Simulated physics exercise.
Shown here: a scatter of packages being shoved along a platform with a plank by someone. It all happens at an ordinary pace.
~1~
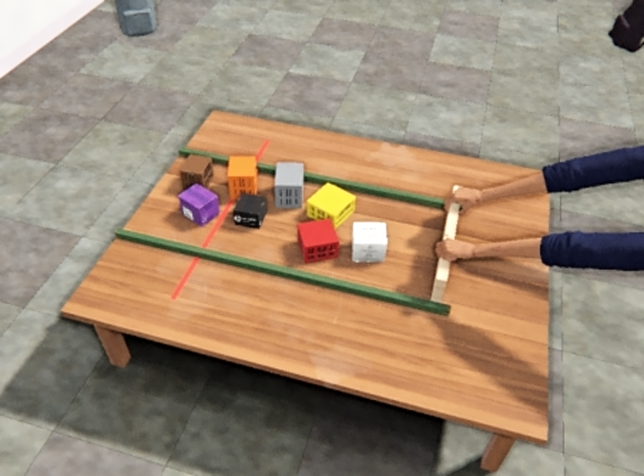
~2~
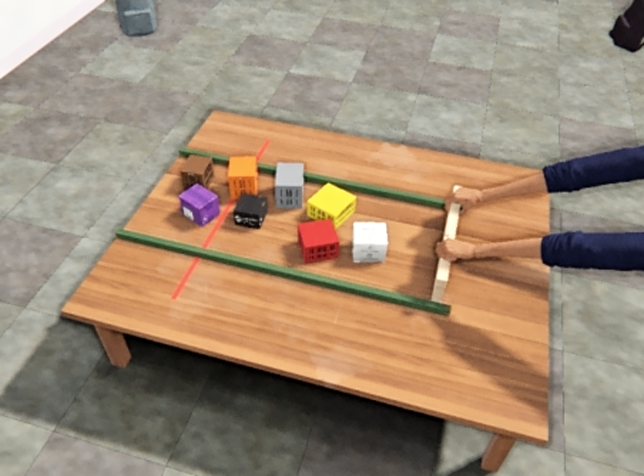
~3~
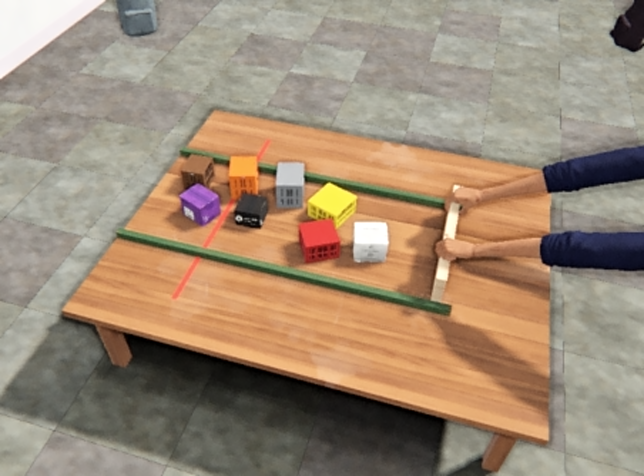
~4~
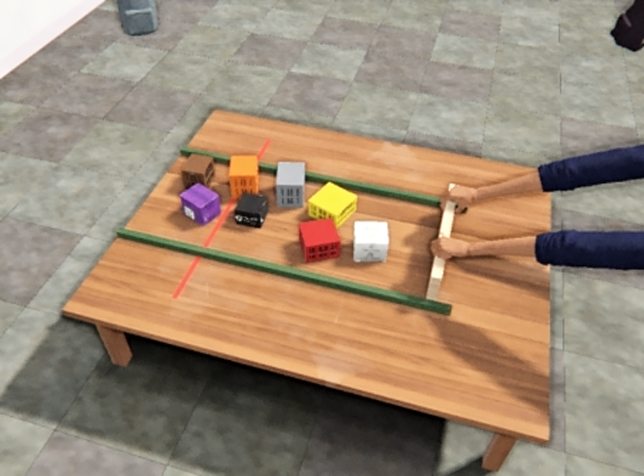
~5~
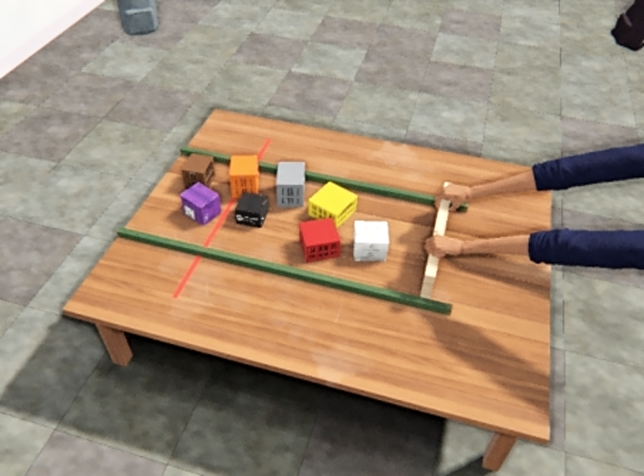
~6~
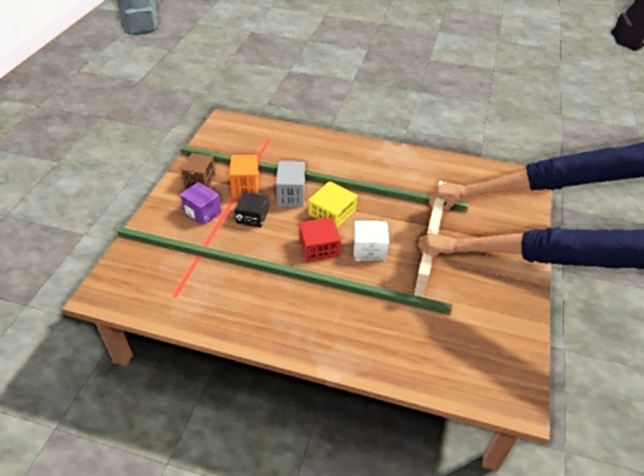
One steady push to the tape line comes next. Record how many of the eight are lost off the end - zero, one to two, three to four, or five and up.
Lost off the end: One to two.
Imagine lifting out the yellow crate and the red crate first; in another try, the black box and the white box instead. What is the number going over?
The answer is 0 and then 1.
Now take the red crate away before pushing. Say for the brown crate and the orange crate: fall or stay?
First, the brown crate takes the fall; then, the orange crate is safe.
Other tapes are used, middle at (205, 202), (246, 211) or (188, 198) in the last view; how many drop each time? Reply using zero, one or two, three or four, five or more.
In the order of the places given: Three to four; not one; 5 or more.
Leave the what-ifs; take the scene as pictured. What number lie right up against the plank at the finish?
All in all, 3.
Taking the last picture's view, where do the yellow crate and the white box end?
Final positions - yellow crate around (220, 185), white box around (210, 202).
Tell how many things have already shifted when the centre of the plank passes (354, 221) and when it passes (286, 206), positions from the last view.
First 2, then 6.
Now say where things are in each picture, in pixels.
The first frame shows brown crate (197, 174); purple box (199, 205); orange crate (243, 178); plank (447, 242); tape (227, 208).
The second frame shows purple box (200, 205); black box (251, 211).
The third frame shows orange crate (244, 178); plank (447, 242).
The fourth frame shows brown crate (199, 173); grey crate (291, 185).
The fifth frame shows purple box (201, 204); red crate (320, 240).
The sixth frame shows brown crate (199, 172); purple box (201, 204); orange crate (245, 177); plank (431, 237); tape (229, 207).
Soon after, none off yet; brown crate at rest near (199, 172); purple box at rest near (201, 204); orange crate at rest near (245, 177).
Then, none off yet; brown crate moved a little near (186, 169); purple box moved a little near (186, 203); orange crate moved about its own width near (209, 169).
By the end, the number that fall off is one or two; fallen, brown crate.
